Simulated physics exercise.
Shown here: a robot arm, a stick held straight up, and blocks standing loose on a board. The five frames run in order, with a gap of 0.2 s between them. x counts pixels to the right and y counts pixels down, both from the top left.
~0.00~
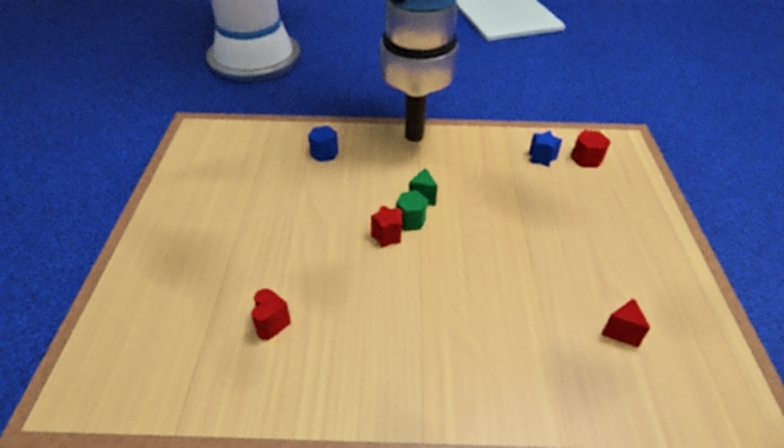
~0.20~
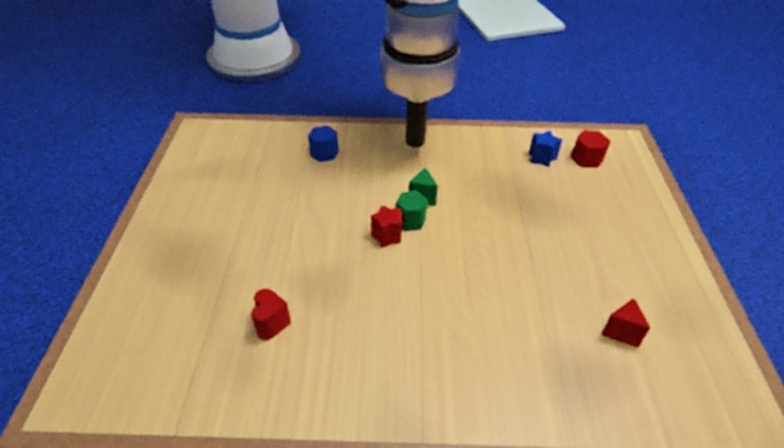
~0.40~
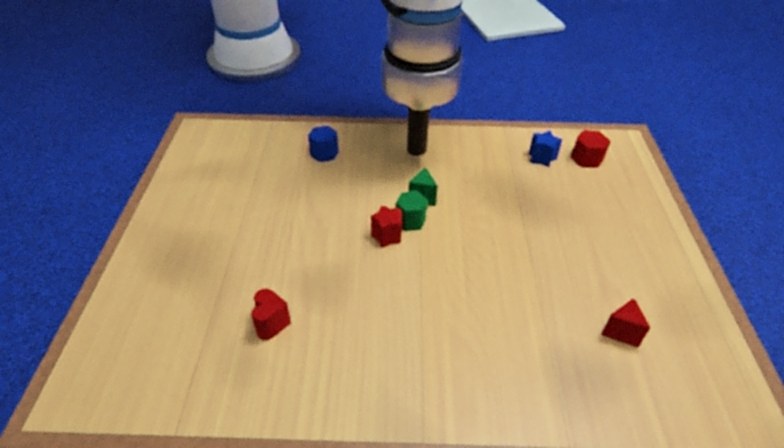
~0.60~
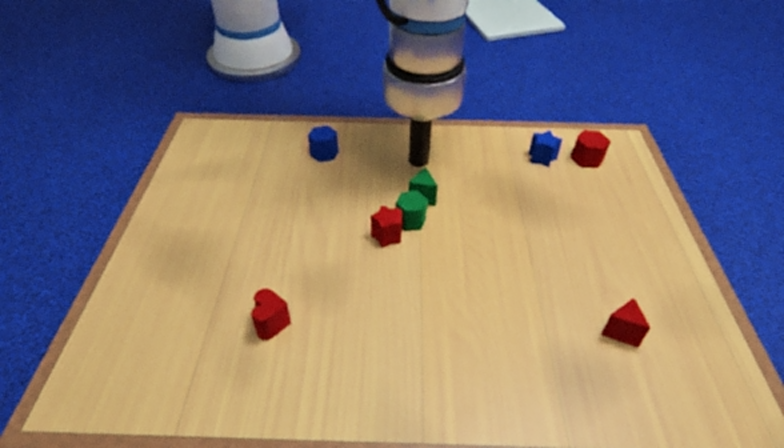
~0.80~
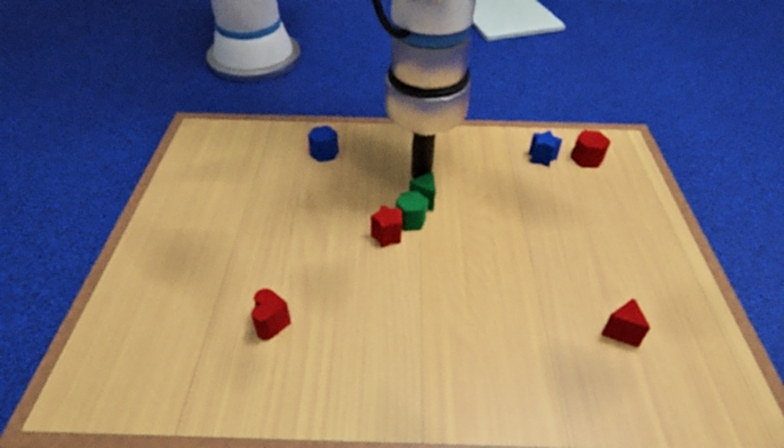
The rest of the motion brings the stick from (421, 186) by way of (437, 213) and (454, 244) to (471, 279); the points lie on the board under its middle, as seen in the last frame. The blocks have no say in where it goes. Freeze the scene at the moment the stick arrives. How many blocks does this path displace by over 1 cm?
My guess is one.
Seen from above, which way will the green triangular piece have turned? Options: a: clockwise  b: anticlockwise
a
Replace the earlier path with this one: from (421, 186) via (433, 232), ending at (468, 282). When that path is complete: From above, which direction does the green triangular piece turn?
Anticlockwise.
On the path given first. One third of the way, stick (439, 202); green hexagon (412, 202), turned 20° clockwise; green triangular piece (442, 208), turned 45° clockwise.
Two thirds of the way, stick (456, 233); green hexagon (412, 202), turned 20° clockwise; green triangular piece (448, 238), turned 70° clockwise.
At the end, stick (473, 267); red star-shaped block still; green hexagon (412, 202), turned 20° clockwise; green triangular piece (445, 249), turned 105° clockwise.
